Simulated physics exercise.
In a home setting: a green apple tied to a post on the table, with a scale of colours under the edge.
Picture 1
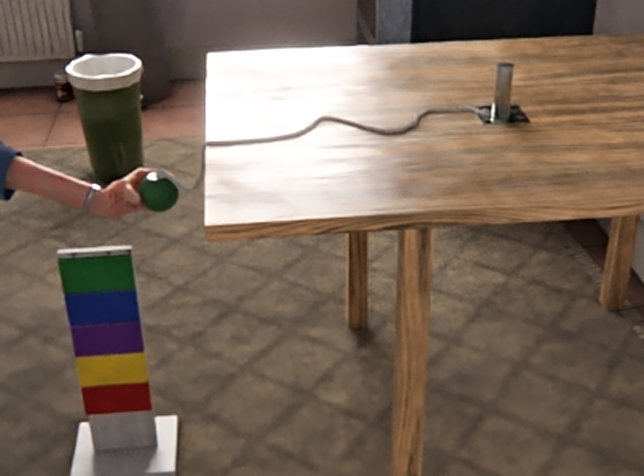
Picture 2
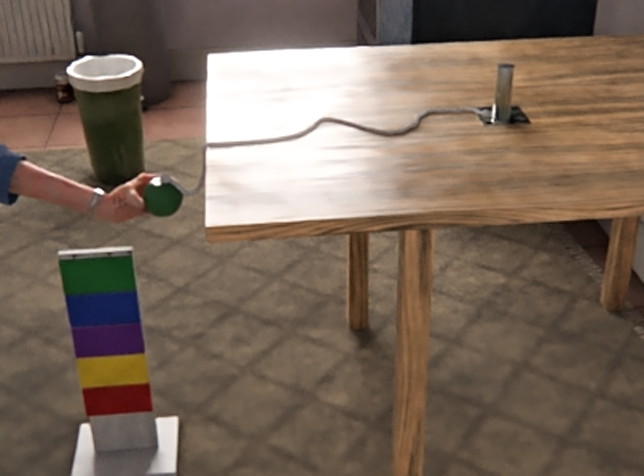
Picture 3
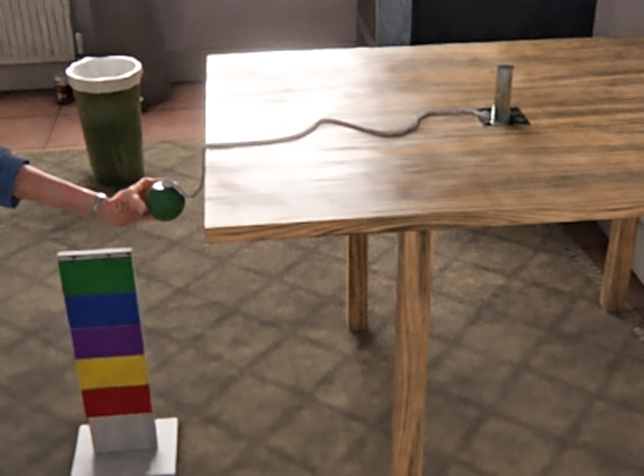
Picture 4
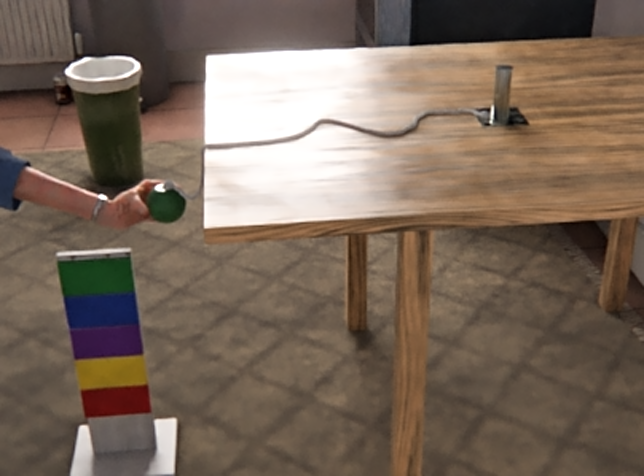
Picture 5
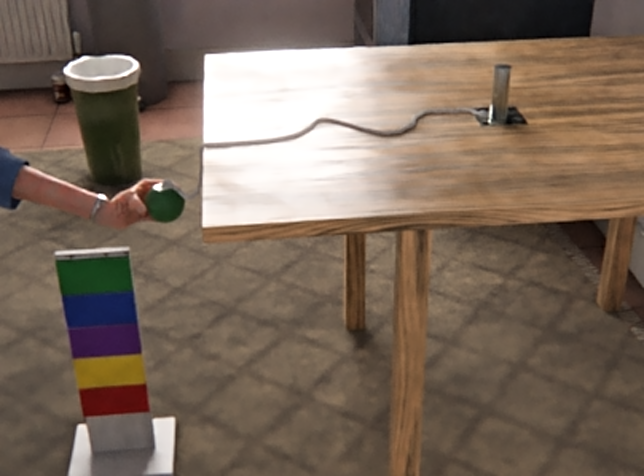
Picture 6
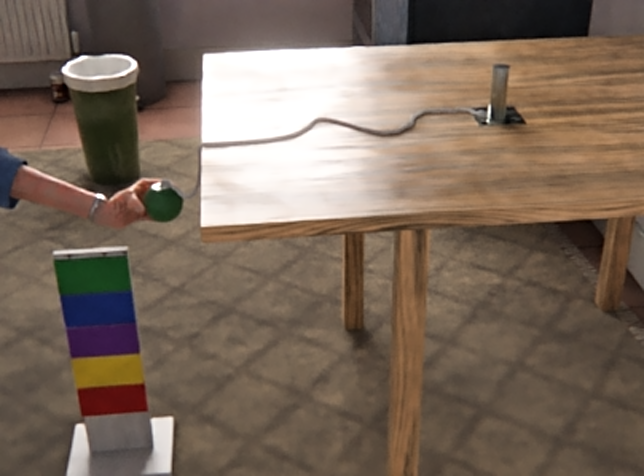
A hand holding a green apple, tied by a cord to a post on the wooden table, shifted very slightly right, then stayed nearly still beside the table edge, above a coloured scale.
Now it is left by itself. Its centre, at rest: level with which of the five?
Blue.
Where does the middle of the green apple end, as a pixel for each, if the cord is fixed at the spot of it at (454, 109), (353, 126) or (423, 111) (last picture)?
In that order: (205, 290), (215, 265) and (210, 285).
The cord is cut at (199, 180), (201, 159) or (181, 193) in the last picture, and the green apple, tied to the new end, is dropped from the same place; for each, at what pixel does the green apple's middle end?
Try by try: (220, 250), (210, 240) and (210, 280).
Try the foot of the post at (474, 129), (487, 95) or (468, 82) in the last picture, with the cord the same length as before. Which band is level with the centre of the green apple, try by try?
Result 1: Purple. Result 2: Blue. Result 3: Blue.
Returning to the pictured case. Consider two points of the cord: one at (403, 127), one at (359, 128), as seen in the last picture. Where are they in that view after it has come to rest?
At (370, 124), then (316, 128).
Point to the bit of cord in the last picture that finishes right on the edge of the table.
It's the bit near (276, 138).
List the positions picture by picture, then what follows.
In the first picture, green apple (159, 192); green (97, 276); blue (102, 308); purple (107, 340); yellow (112, 371); red (117, 400).
In the second picture, green apple (163, 197); cord through (459, 111) (408, 127) (343, 122) (287, 137) (207, 150).
In the third picture, green apple (165, 201).
In the fourth picture, green apple (166, 203); cord through (457, 113) (406, 128) (341, 123) (286, 138) (206, 151).
In the fifth picture, green apple (165, 203).
In the sixth picture, green apple (164, 202); cord through (454, 112) (403, 127) (338, 122) (283, 137) (202, 150).
Soon after, apple near (194, 288); level with blue.
Then, apple near (239, 283); level with blue.
Further on, apple near (218, 296); level with blue.
At rest, apple near (206, 299); level with blue. The blue one.
